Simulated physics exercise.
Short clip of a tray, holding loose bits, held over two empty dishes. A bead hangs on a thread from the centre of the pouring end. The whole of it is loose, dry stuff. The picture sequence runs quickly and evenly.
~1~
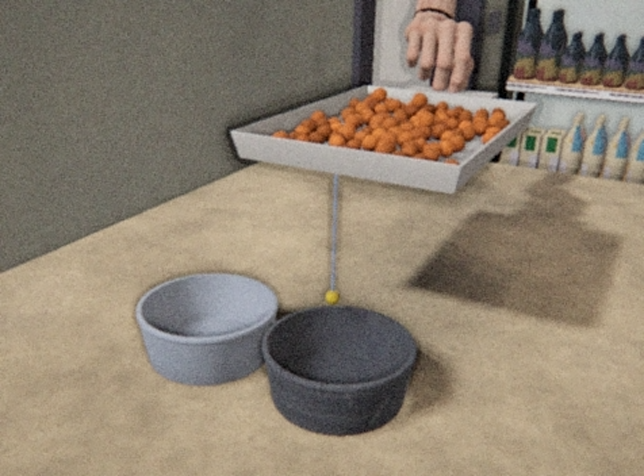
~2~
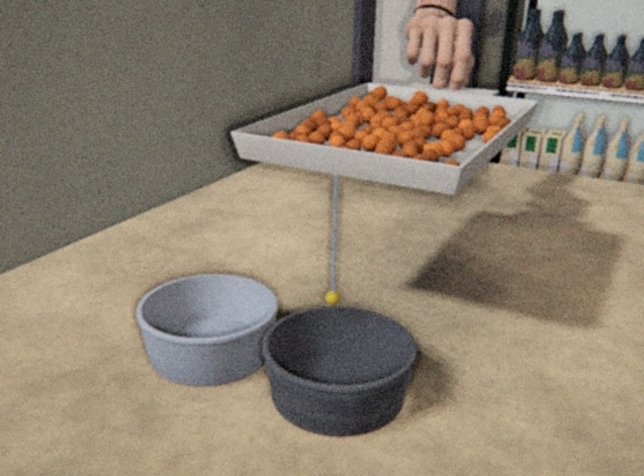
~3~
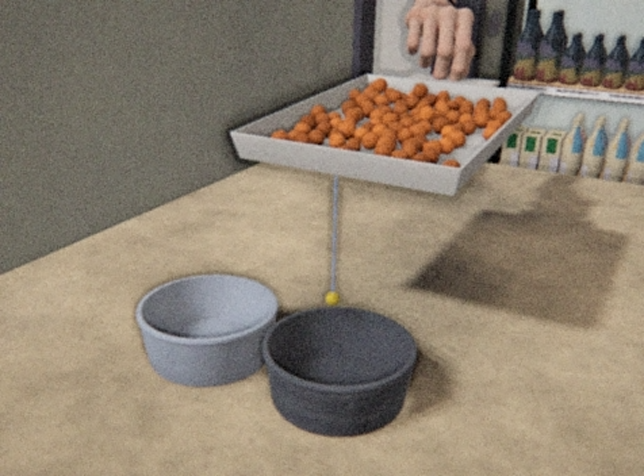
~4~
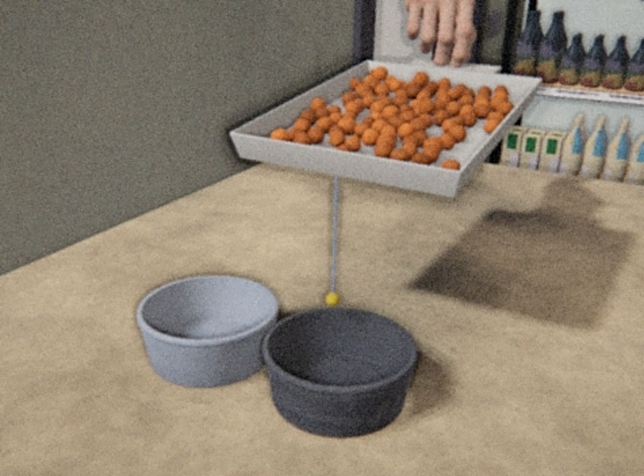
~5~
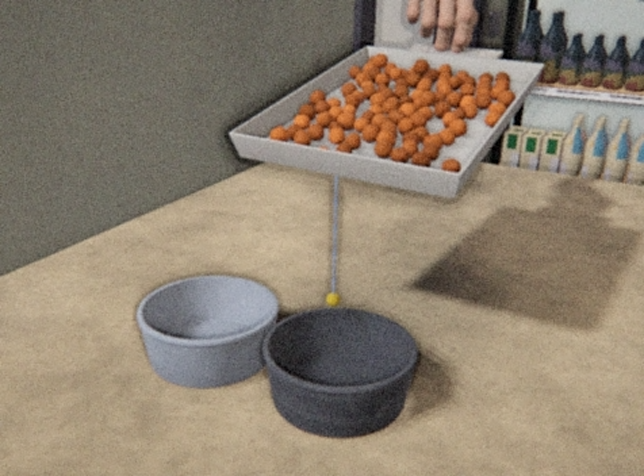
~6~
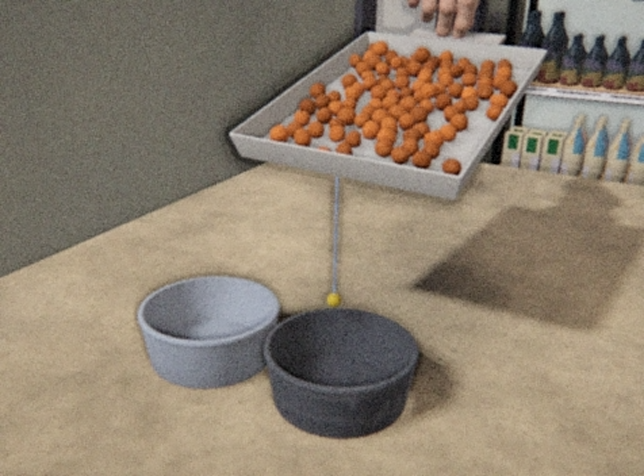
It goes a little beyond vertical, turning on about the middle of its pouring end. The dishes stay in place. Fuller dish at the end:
Right.
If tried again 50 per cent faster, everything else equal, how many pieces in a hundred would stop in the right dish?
That comes out at roughly 50 per cent.
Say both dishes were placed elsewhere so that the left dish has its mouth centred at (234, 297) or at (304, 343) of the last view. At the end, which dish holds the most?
Try 1 - the dish at right; try 2 - the dish at left.
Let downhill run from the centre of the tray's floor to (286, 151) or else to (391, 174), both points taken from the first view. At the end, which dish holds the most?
First: The dish at left. Second: The dish at right.
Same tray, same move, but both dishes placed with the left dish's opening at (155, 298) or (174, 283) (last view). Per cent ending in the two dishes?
Result, in turn: 40 %, 10 %.
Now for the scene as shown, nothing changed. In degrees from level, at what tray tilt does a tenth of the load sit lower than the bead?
Approx. 105° from level.
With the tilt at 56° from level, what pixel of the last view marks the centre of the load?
Somewhere around pixel (377, 88) in the last picture.
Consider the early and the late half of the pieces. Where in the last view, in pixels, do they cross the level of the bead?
First half (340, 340); second half (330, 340).
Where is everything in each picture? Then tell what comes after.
In the first picture, corners of the pouring end near (240, 131) and (455, 164), level; middle of the load near (405, 126), coated peanuts; left dish near (166, 354); right dish near (303, 402); bead on its thread near (333, 297).
In the second picture, corners of the pouring end near (240, 132) and (456, 165), level; middle of the load near (405, 125).
In the third picture, corners of the pouring end near (239, 132) and (455, 166), tipped barely, lowest at the right corner; middle of the load near (405, 119).
In the fourth picture, corners of the pouring end near (239, 132) and (455, 169), tipped a little, lowest at the right corner; middle of the load near (405, 111).
In the fifth picture, corners of the pouring end near (238, 132) and (455, 171), tipped a little, lowest at the right corner; middle of the load near (406, 102).
In the sixth picture, corners of the pouring end near (238, 132) and (455, 173), tipped a little, lowest at the right corner; middle of the load near (407, 94); left dish near (167, 357); right dish near (305, 405).
Shortly afterwards, tray tipped steeply; the whole lot on the tray.
Next, tray tipped right over; all but a few on the tray; only a few in the right dish; only a few outside both.
Some moments later, tray tipped past a quarter turn; near half in the right dish; only a few in the left dish; near half outside both.
In the end, tray tipped past a quarter turn; near half in the right dish; only a few in the left dish; near half outside both.
